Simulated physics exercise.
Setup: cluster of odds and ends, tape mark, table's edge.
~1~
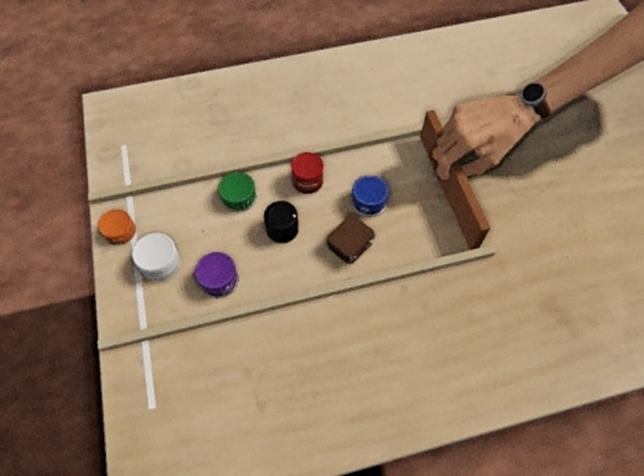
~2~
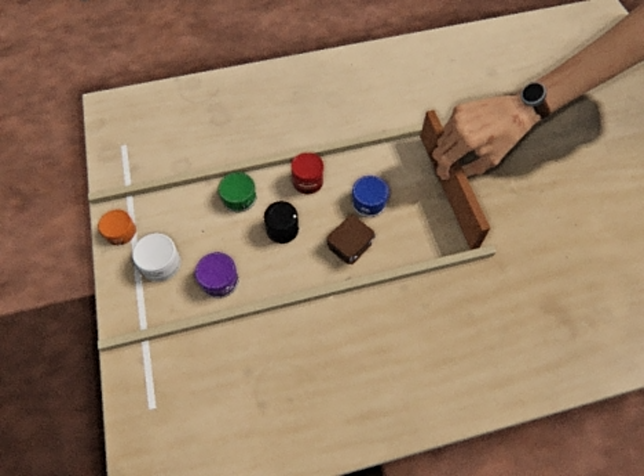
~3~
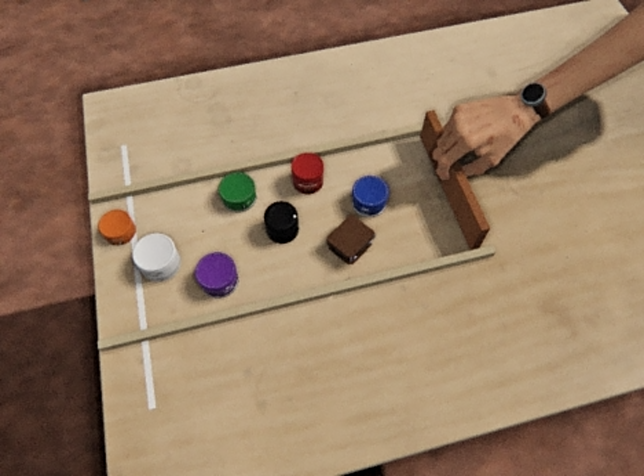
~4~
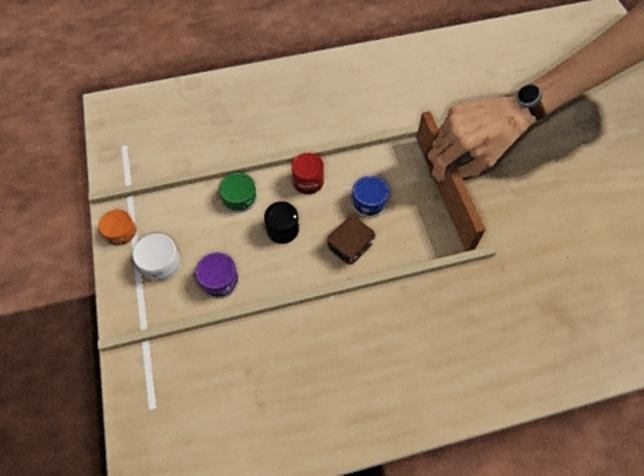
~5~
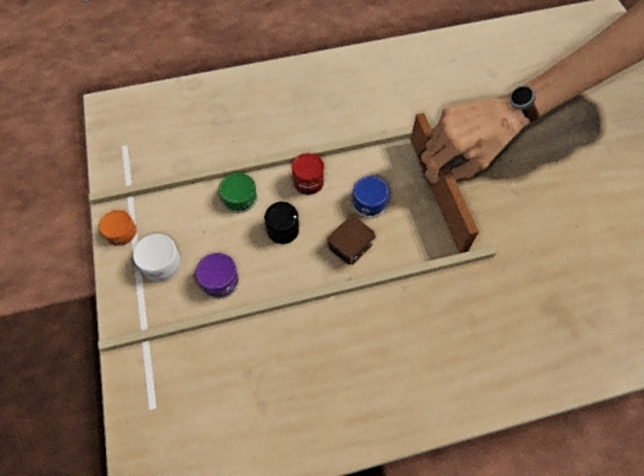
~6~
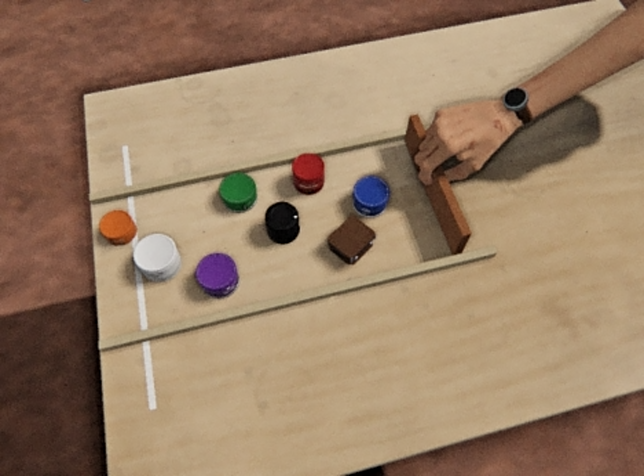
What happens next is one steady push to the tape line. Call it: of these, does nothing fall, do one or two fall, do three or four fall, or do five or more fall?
Five or more fall.
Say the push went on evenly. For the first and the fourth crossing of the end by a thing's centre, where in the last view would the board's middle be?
Its centre point is roughly (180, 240) and later (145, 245).
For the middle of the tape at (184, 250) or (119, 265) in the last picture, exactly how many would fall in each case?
So that's 0 for the first and 5 for the second.
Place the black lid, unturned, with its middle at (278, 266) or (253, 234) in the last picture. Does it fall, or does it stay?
Per position - saved; not saved.
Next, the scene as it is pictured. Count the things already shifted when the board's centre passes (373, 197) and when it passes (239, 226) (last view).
That makes 1 at the first spot and 7 at the second.
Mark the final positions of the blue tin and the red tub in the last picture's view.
The blue tin settles near (114, 246); as for the red tub, near (112, 214).
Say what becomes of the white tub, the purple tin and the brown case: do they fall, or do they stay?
So the white tub falls away, then the purple tin falls away, and finally the brown case remains aboard.
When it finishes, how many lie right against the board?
The count in contact is 3.
Soon after, none off yet; orange tub at rest near (119, 228); white tub at rest near (158, 258); purple tin at rest near (218, 276).
Then, none off yet; orange tub at rest near (119, 228); white tub moving near (150, 262); purple tin moved about its own width near (186, 283).
At rest, the number that fall off is five or more; fallen, black lid, green pot, purple tin, white tub and orange tub.
